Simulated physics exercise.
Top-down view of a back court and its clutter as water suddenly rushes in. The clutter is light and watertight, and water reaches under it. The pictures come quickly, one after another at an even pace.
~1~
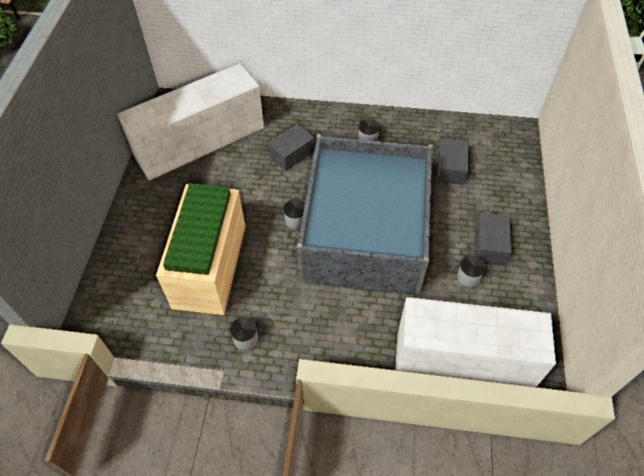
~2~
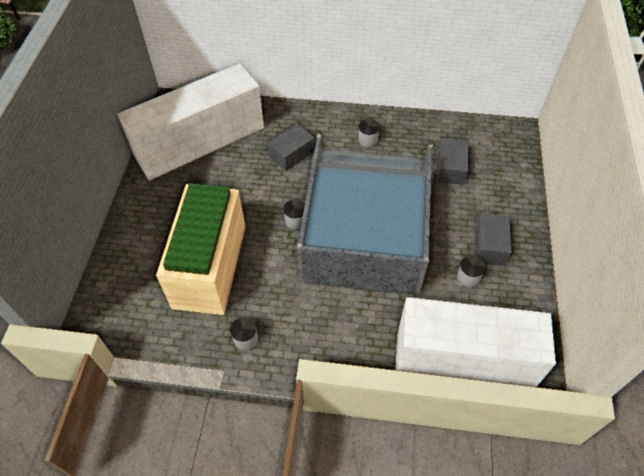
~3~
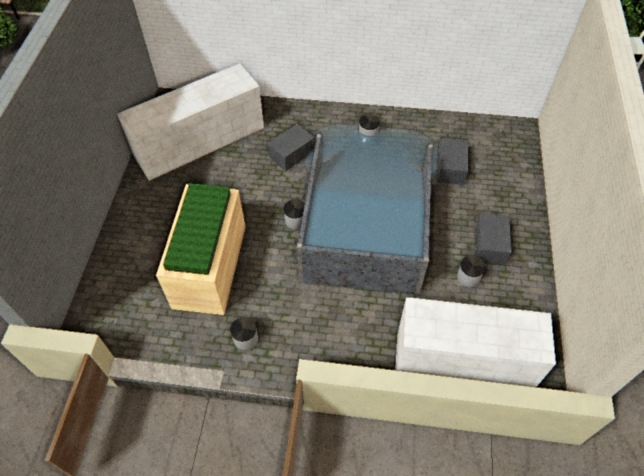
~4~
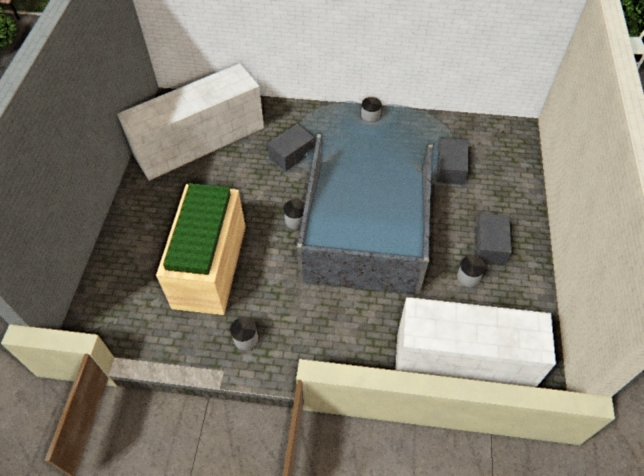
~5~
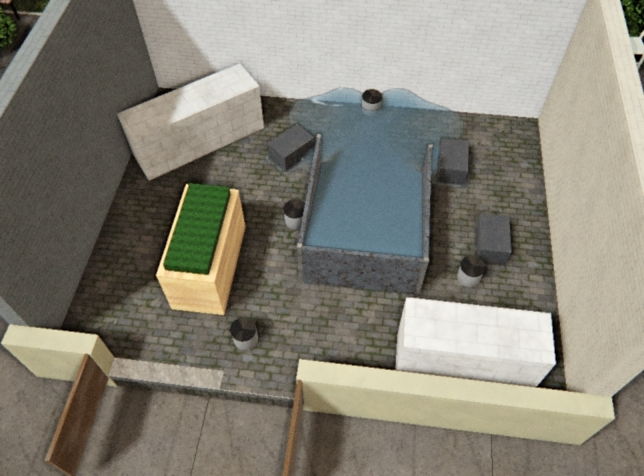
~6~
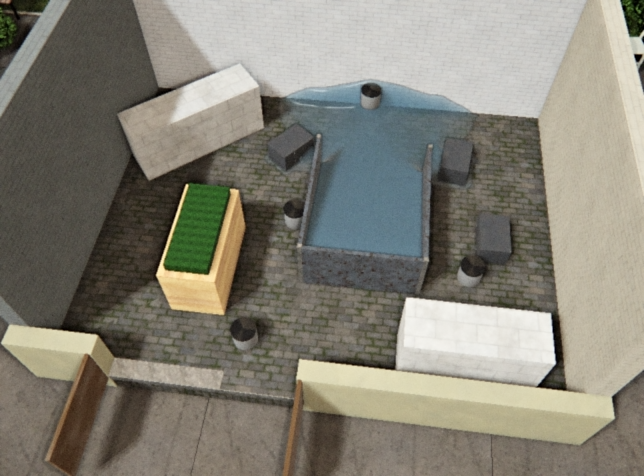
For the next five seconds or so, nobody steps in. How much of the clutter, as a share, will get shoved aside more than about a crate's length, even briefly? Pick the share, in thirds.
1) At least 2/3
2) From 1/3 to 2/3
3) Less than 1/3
Answer: 1.
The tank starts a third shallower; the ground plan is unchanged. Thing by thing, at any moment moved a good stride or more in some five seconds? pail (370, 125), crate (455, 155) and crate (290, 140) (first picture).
As listed: Moved that far, swept aside, pushed that far.
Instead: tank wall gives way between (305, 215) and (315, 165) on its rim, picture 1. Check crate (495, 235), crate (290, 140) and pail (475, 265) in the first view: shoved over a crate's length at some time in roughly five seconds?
Taking them in order, short of it, short of it, short of it.
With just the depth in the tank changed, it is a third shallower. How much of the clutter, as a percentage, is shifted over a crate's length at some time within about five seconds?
Around 40 in a hundred.
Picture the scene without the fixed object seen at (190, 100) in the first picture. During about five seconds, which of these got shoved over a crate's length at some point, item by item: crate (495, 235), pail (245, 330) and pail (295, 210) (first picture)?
First object was driven off; second object never went far; third object never went far.
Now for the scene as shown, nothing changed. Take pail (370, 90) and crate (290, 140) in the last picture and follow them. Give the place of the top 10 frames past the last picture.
Expect them at roughly (289, 128) and roughly (273, 162).
A moment on, 0 of 7 are well off their spots; 1 afloat.
Next, 2 of 7 are well off their spots; 1 afloat.
Later, 4 of 7 are well off their spots; 1 afloat.
In the end, 6 of 7 are well off their spots, and 6 have been at some point; 4 afloat.
